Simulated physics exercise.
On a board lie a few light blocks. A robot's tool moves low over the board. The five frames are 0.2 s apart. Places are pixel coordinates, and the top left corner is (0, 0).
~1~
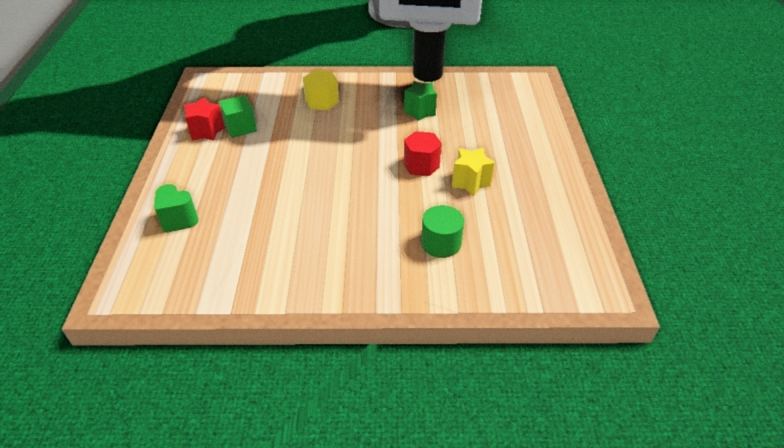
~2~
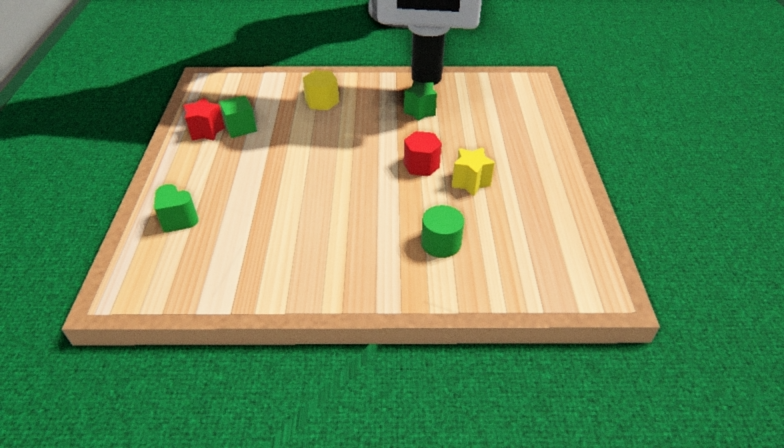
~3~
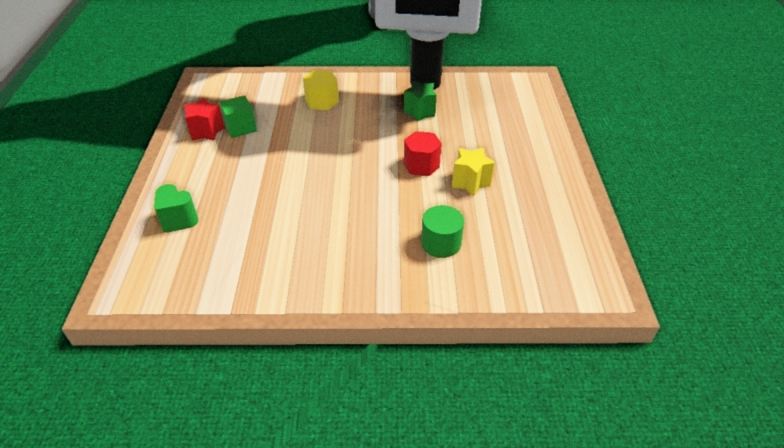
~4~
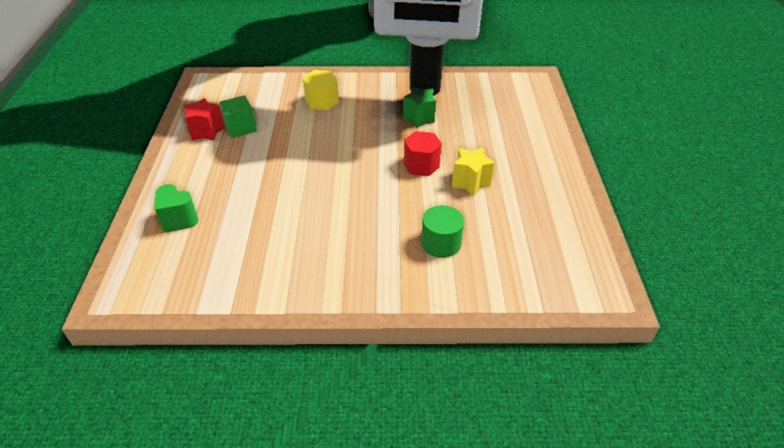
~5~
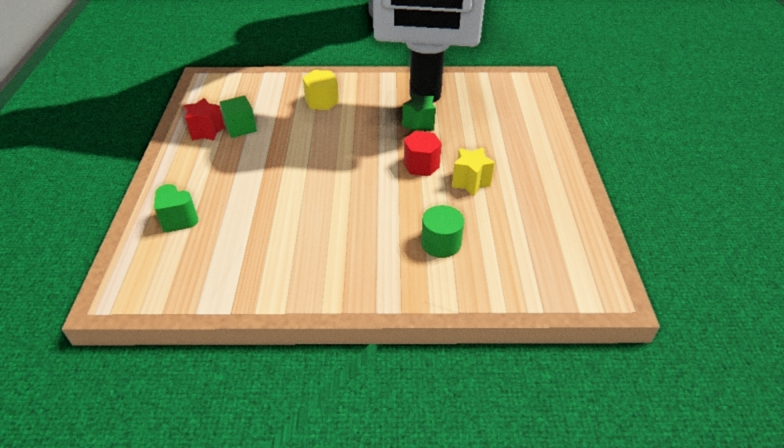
Robot tool moving slightly toward the viewer over a wooden board, pushing a green block closer to a still red hexagonal block.
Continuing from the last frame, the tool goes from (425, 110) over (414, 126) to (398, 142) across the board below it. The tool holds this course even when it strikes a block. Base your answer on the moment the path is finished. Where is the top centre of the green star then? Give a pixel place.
Around (395, 137).
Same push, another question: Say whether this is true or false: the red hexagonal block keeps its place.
That claim is false.
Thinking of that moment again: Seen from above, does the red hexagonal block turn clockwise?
In short: No.
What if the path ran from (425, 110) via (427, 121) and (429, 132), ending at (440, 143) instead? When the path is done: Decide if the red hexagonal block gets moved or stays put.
At the moment the path ends, the red hexagonal block no longer stands where it did.
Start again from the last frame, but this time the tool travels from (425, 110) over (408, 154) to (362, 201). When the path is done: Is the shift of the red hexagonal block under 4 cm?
No
The first path, step by step. Halfway along, tool (414, 113); green star (410, 120).
At the end, tool (398, 129); green star (395, 137); red hexagonal block (423, 151), turned 35° anticlockwise.
